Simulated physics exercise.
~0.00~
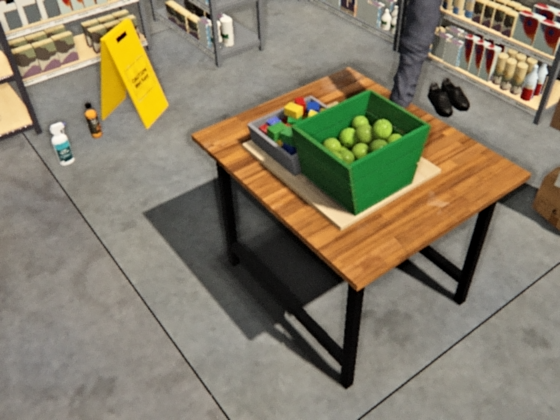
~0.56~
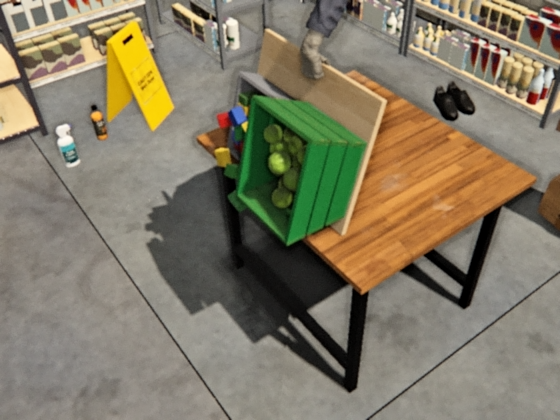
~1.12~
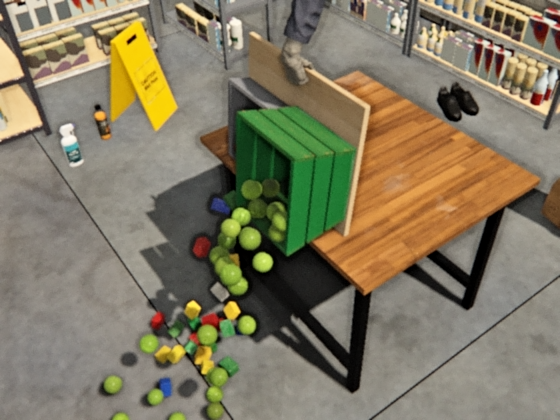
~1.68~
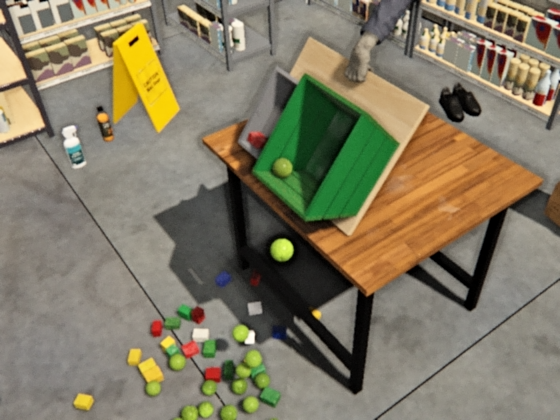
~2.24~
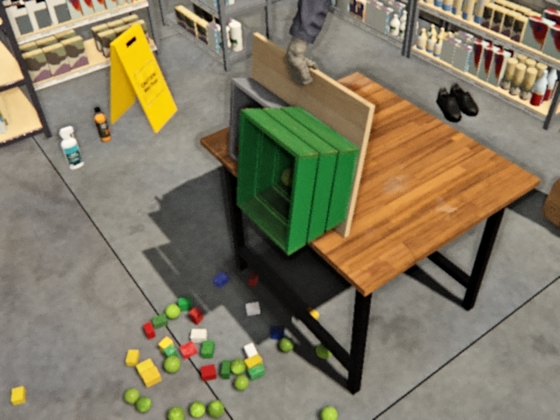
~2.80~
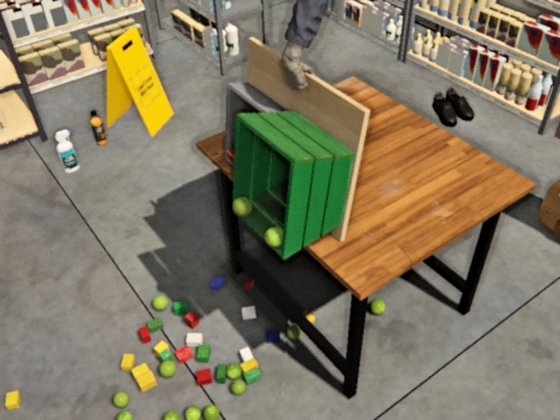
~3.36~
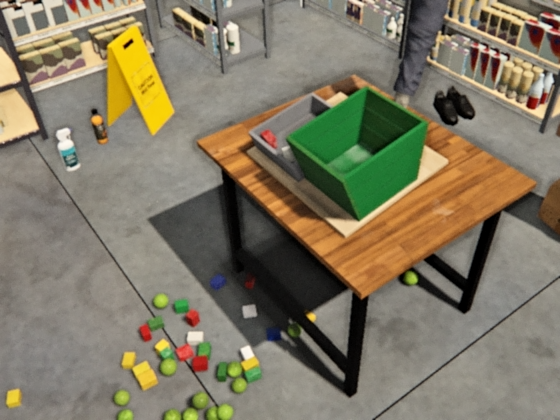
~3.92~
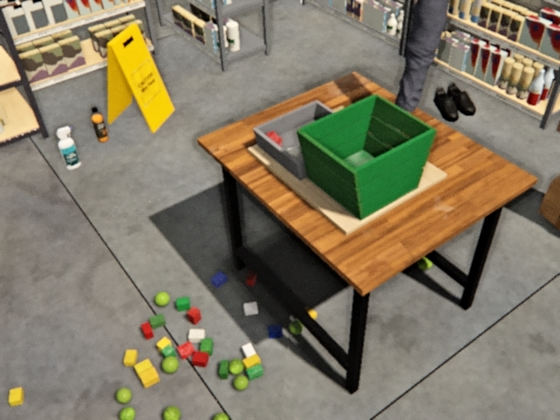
In a shop aisle, a board with two trays tips up on a table, spilling green apples and bricks before lowering flat.
